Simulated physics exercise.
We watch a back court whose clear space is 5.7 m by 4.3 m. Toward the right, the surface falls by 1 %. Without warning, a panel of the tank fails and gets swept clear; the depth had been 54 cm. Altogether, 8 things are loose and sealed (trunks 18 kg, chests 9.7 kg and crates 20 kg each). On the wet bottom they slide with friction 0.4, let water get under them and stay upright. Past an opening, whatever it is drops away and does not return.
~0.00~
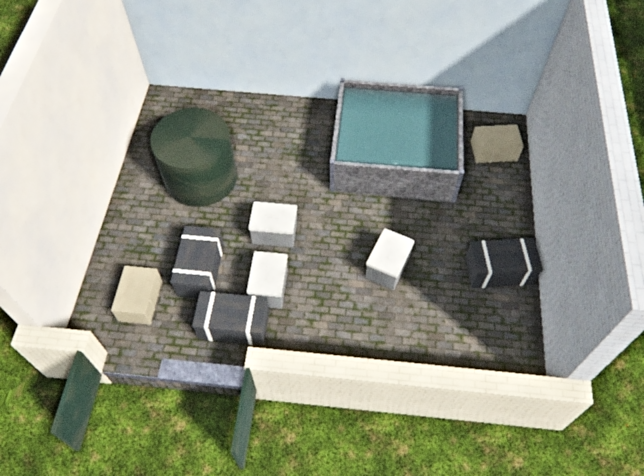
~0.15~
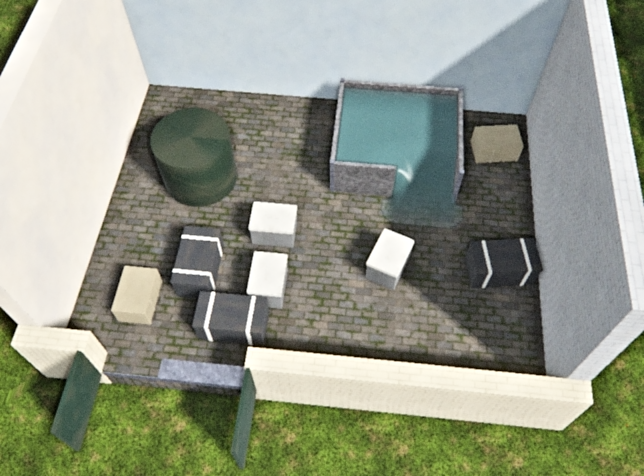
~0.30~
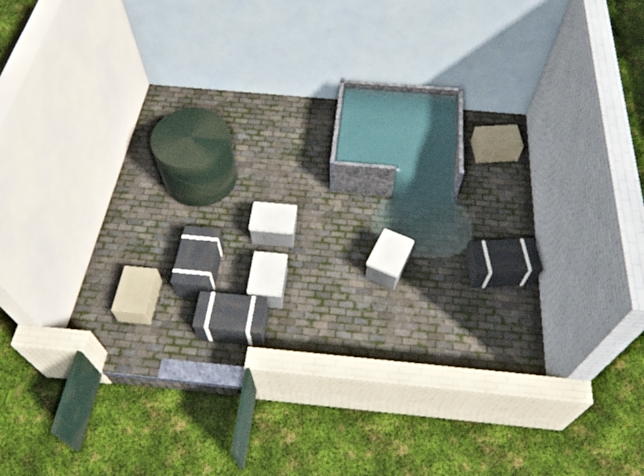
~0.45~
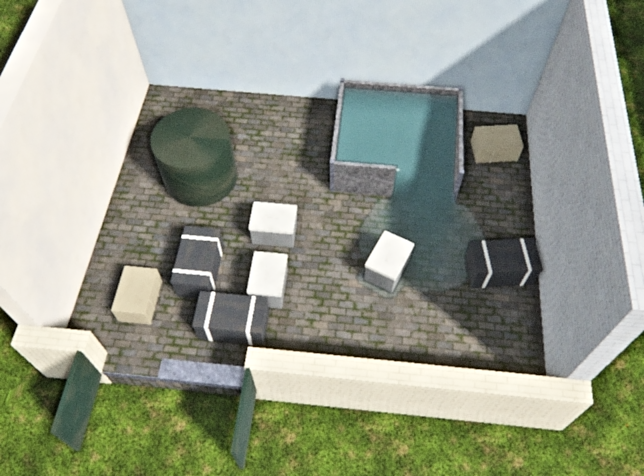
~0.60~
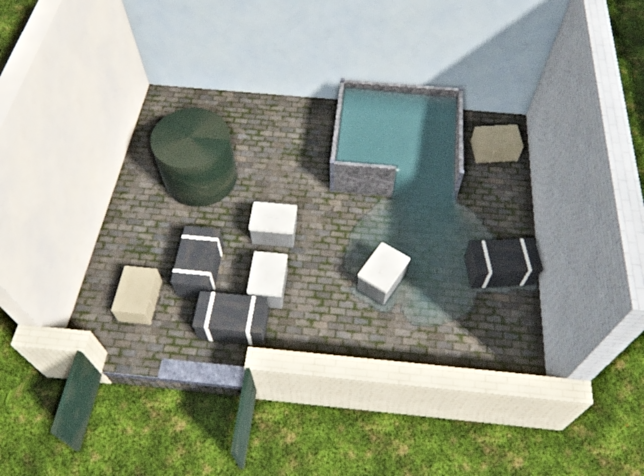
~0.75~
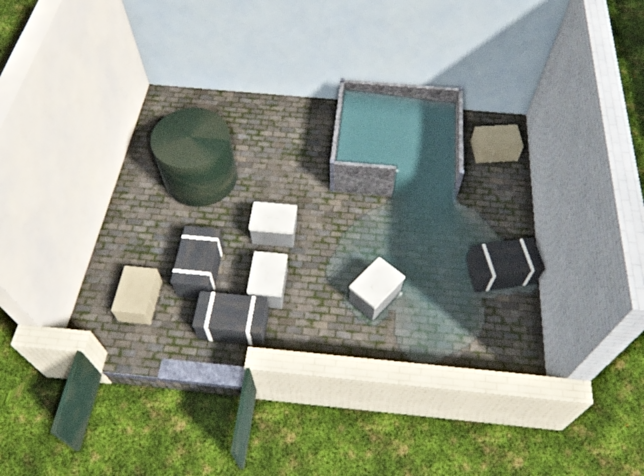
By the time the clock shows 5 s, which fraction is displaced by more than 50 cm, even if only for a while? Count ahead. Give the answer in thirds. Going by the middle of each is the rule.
One to two thirds.
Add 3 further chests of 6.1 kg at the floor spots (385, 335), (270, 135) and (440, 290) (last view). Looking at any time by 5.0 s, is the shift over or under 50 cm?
First goes beyond, second stays inside, third goes beyond.
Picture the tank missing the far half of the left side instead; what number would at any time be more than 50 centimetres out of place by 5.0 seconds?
The count would be 1.
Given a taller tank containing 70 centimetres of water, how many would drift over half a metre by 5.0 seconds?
Count under that change: 6.
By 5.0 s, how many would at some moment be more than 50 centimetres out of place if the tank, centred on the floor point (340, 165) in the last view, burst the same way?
That gives 5 of them.
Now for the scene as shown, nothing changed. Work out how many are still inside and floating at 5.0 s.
That would be 3 of them.
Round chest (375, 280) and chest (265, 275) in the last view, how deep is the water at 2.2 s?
15 and 2 cm.
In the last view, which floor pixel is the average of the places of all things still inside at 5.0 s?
(272, 269).
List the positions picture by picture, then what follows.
A chest at (390, 252), on the bottom; a trunk at (506, 255) rests on the ground; water covers 2.2 m2; 0 of 8 have shifted, in the first frame.
A chest at (390, 252), on the bottom; a trunk at (506, 255), on the bottom; water covers 2.6 m2; 0 of 8 have shifted, in the second frame.
A chest at (390, 252), on the bottom; a trunk at (506, 255), on the bottom; water covers 3.2 m2; 0 of 8 have shifted, in the third frame.
A chest at (390, 254) rests on the ground, 4 cm from its start; a trunk at (506, 255) rests on the ground; 3.8 m2 under water; 0 of 8 have shifted, in the fourth frame.
A chest at (384, 266), on the bottom, 22 cm from its start; a trunk at (506, 255) rests on the ground; 4.5 m2 under water; 1 of 8 have shifted, in the fifth frame.
A chest at (377, 282), on the bottom, 45 cm from its start; a trunk at (508, 257), on the bottom, 3 cm from its start; 5.4 m2 under water; 1 of 8 have shifted, in the sixth frame.
After 1.1 s 1 of 8 are over 50 cm from their spots; 0 afloat.
After 2.2 s 2 of 8 are over 50 cm from their spots; 2 afloat.
After 3.5 s 3 of 8 are over 50 cm from their spots; 1 afloat.
After 5.0 s 5 of 8 are over 50 cm from their spots, and 5 have been at some point; 3 afloat.
